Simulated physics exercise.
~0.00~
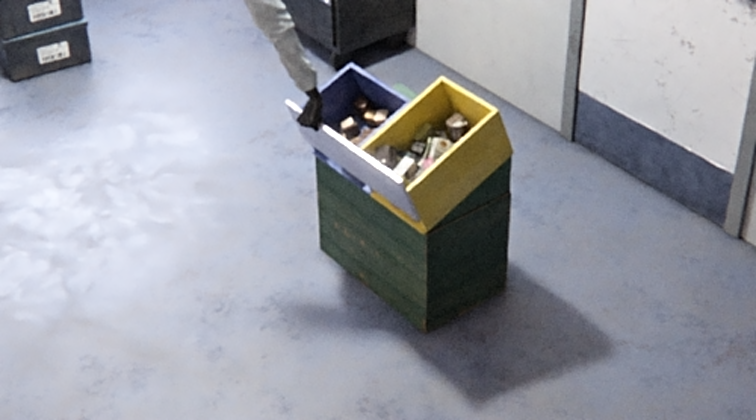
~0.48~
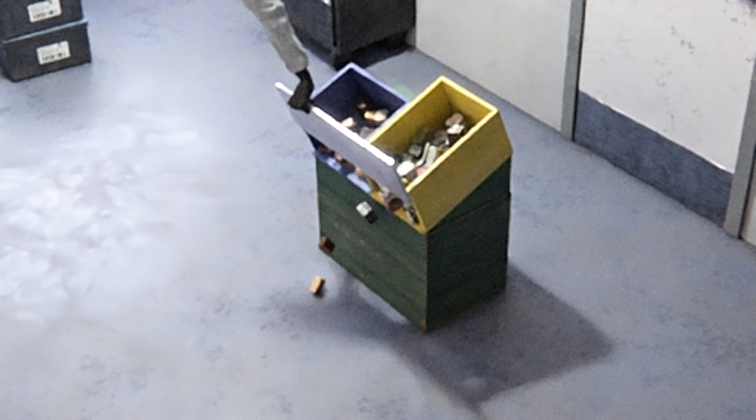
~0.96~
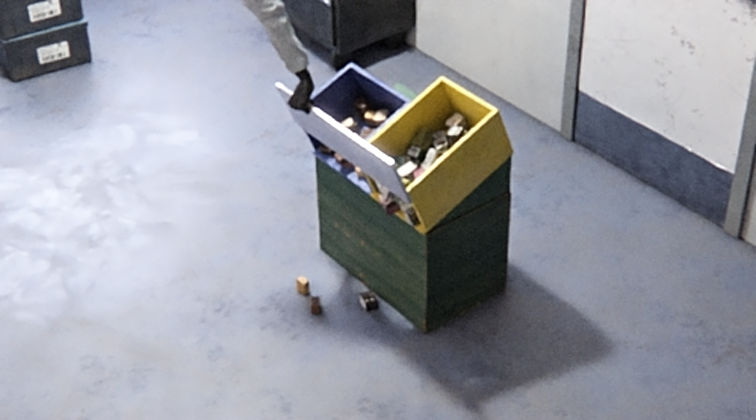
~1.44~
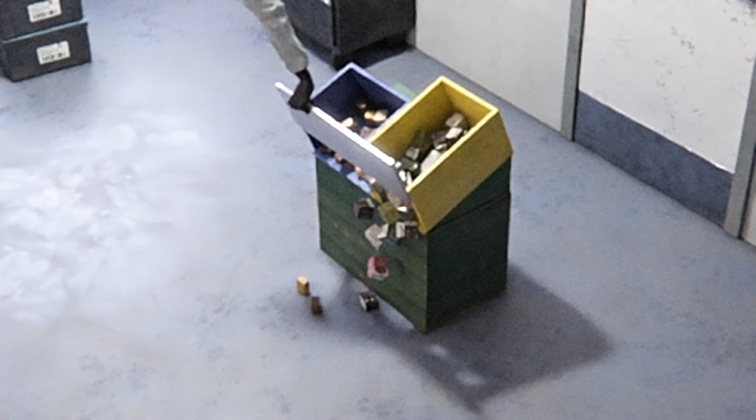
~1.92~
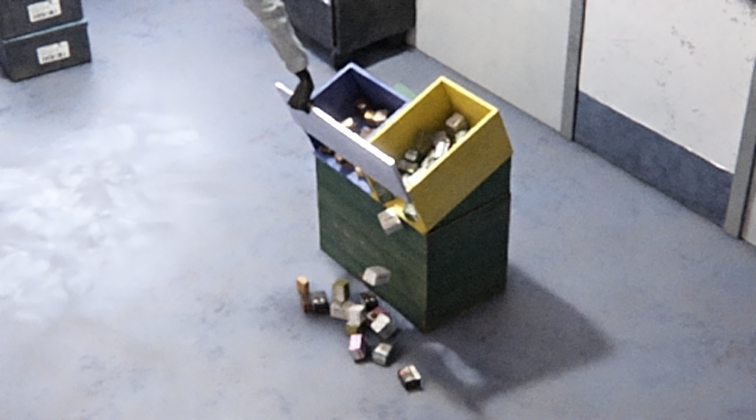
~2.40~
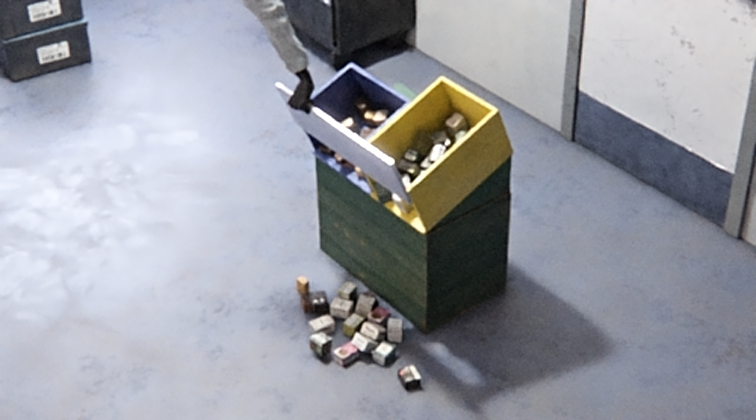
Small cartons and a few wooden blocks spilling from yellow and blue chutes as a gloved hand lifts the gate, then lying piled below.
